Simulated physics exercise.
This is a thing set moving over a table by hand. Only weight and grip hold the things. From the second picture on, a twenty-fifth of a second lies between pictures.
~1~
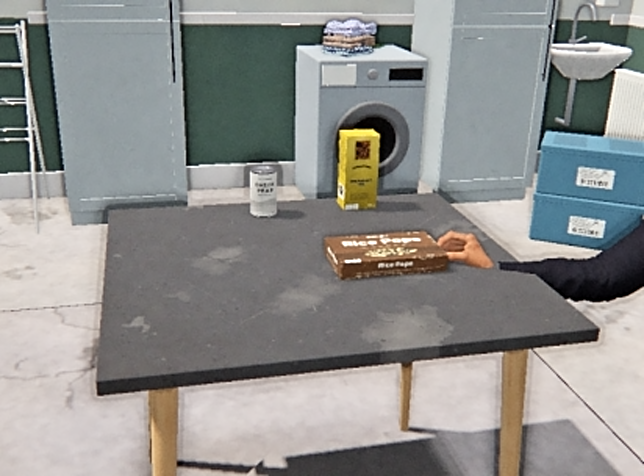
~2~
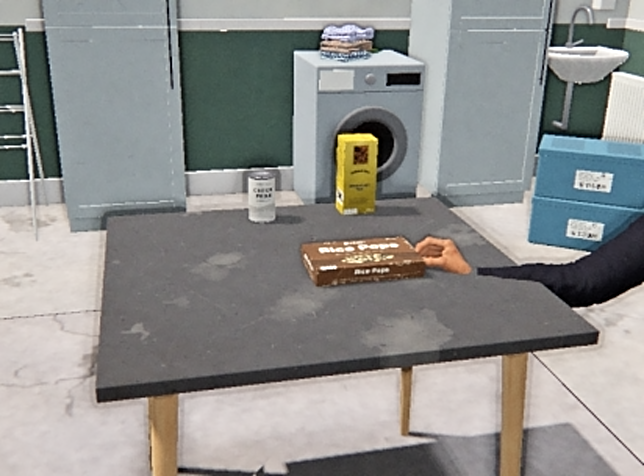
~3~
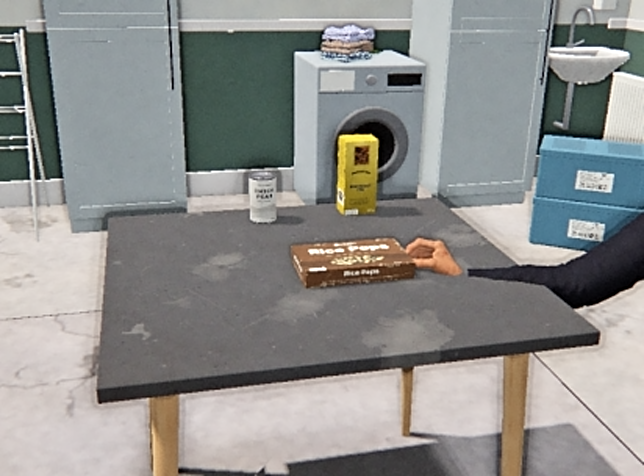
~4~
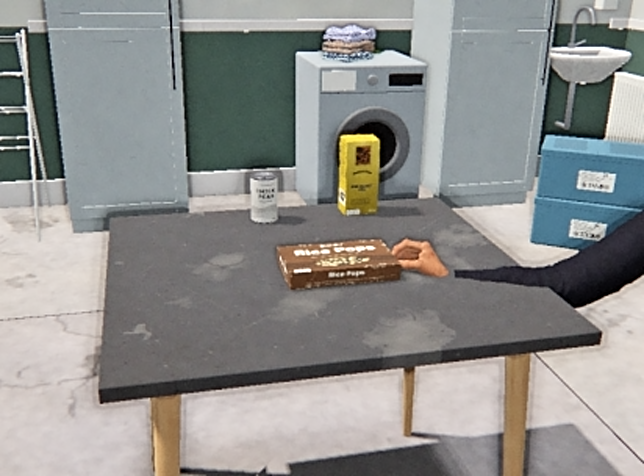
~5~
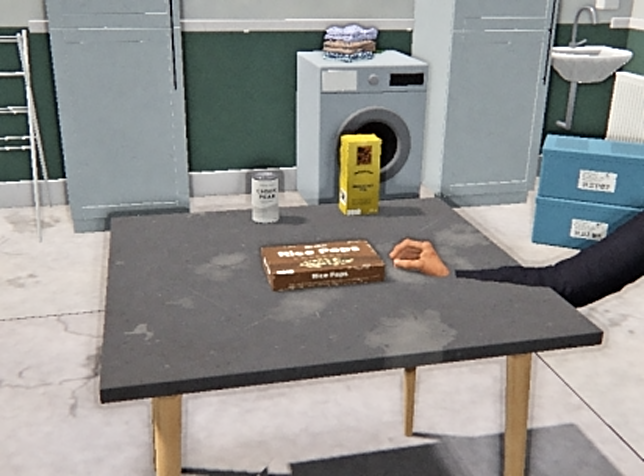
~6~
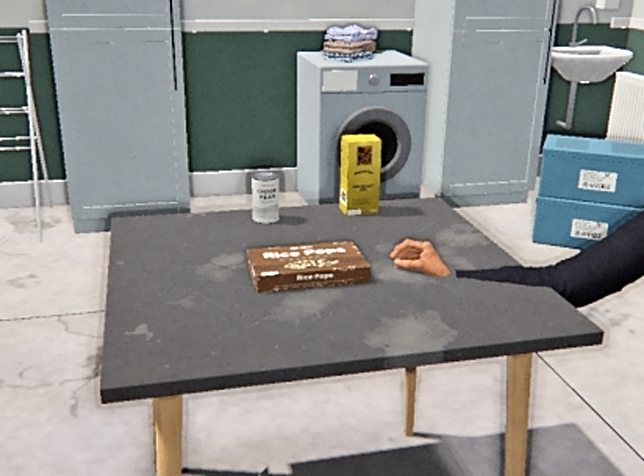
In a laundry room, a hand pushes a brown packet leftward across a dark table, then stays back as it slides slightly farther.
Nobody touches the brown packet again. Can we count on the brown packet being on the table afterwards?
The brown packet remains on top.
Then, 0.10 s past the last view, brown packet displaced a little near (278, 269).
Then, 0.20 s past the last view, brown packet displaced about its own width near (262, 270).
Finally, moved from the start, brown packet. Final places as the last picture's camera would see them, brown packet near (258, 270).
